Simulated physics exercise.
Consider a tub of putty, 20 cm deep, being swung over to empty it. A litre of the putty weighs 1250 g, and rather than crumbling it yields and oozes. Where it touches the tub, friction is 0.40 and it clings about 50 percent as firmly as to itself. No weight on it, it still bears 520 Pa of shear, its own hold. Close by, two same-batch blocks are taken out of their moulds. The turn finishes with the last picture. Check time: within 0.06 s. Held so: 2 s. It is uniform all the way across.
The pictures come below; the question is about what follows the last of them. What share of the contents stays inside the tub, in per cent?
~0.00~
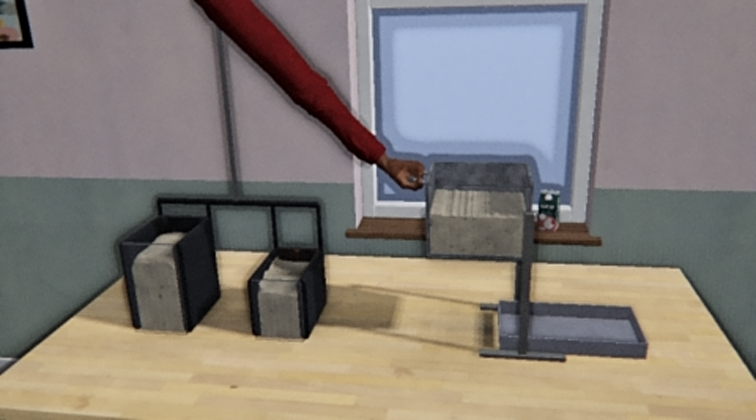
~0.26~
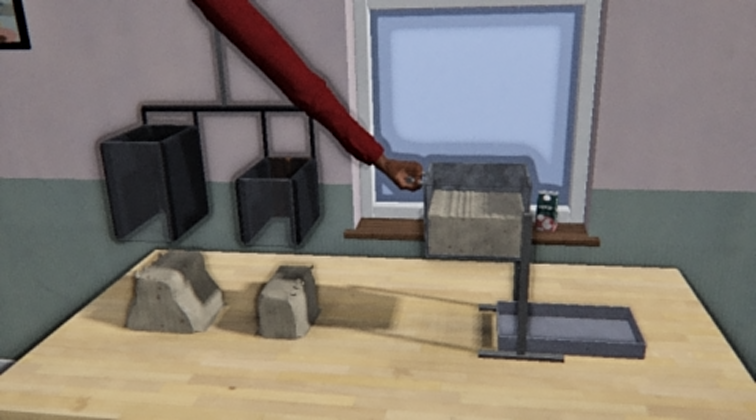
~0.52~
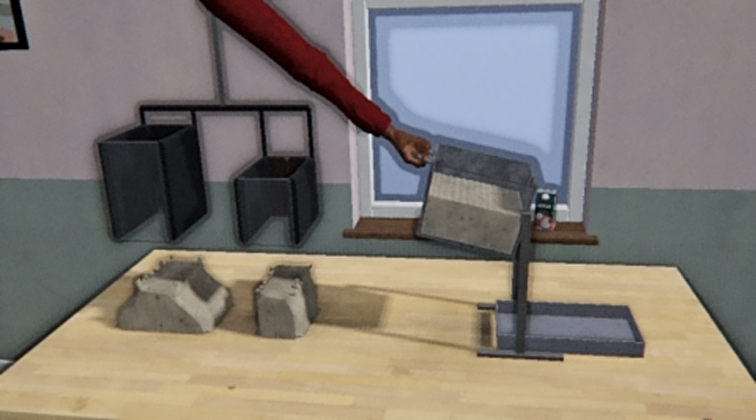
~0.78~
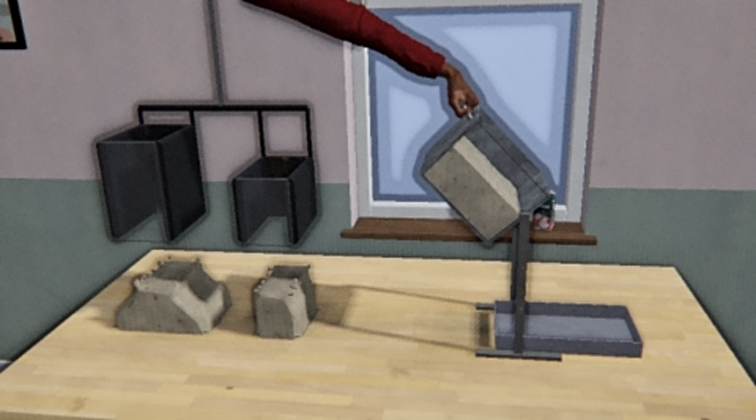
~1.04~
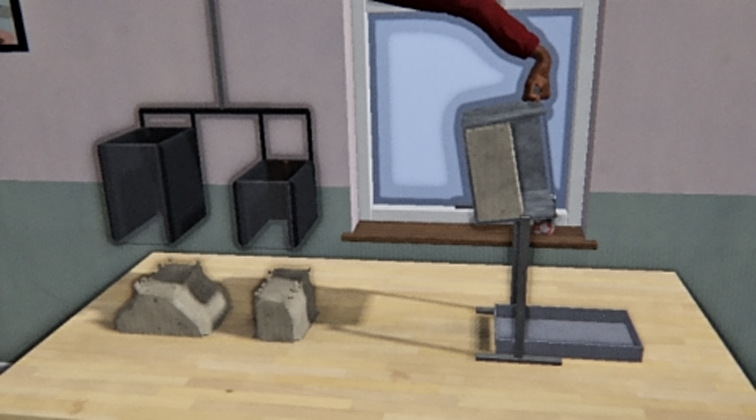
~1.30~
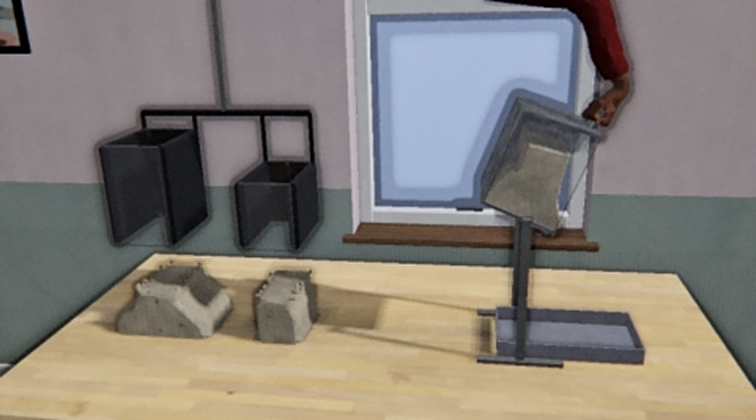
About 0 per cent.
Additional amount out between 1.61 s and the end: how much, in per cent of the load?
About 1 percent.
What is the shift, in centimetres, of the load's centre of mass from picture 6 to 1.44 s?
I'd put the distance at about 11 centimetres.
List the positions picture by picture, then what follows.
In the first picture, handle-side rim at (428, 184), tilt 0 degrees; highest point of the putty at (451, 215); test blocks 25 cm, 16 cm high (left to right).
In the second picture, handle-side rim at (426, 184), tilt 0 degrees; highest point of the putty at (449, 216); test blocks 19 cm, 15 cm high (left to right).
In the third picture, handle-side rim at (434, 163), tilt 13 degrees; highest point of the putty at (433, 196); test blocks 16 cm, 15 cm high (left to right).
In the fourth picture, handle-side rim at (479, 121), tilt 47 degrees; highest point of the putty at (452, 148); test blocks 16 cm, 15 cm high (left to right).
In the fifth picture, handle-side rim at (545, 115), tilt 81 degrees; highest point of the putty at (510, 125); test blocks 16 cm, 15 cm high (left to right).
In the sixth picture, handle-side rim at (600, 139), tilt 111 degrees; highest point of the putty at (533, 146); test blocks 16 cm, 15 cm high (left to right).
By 1.44 s, the tub is at 111 degrees and holds 53 %.
By 1.61 s, the tub is at 111 degrees and holds 1 %.
By 1.78 s, the tub is at 111 degrees and holds 0 %.
By 1.95 s, the tub is at 111 degrees and holds 0 %.
By 3.30 s, at the end, the tub is at 111 degrees and holds 0 %.
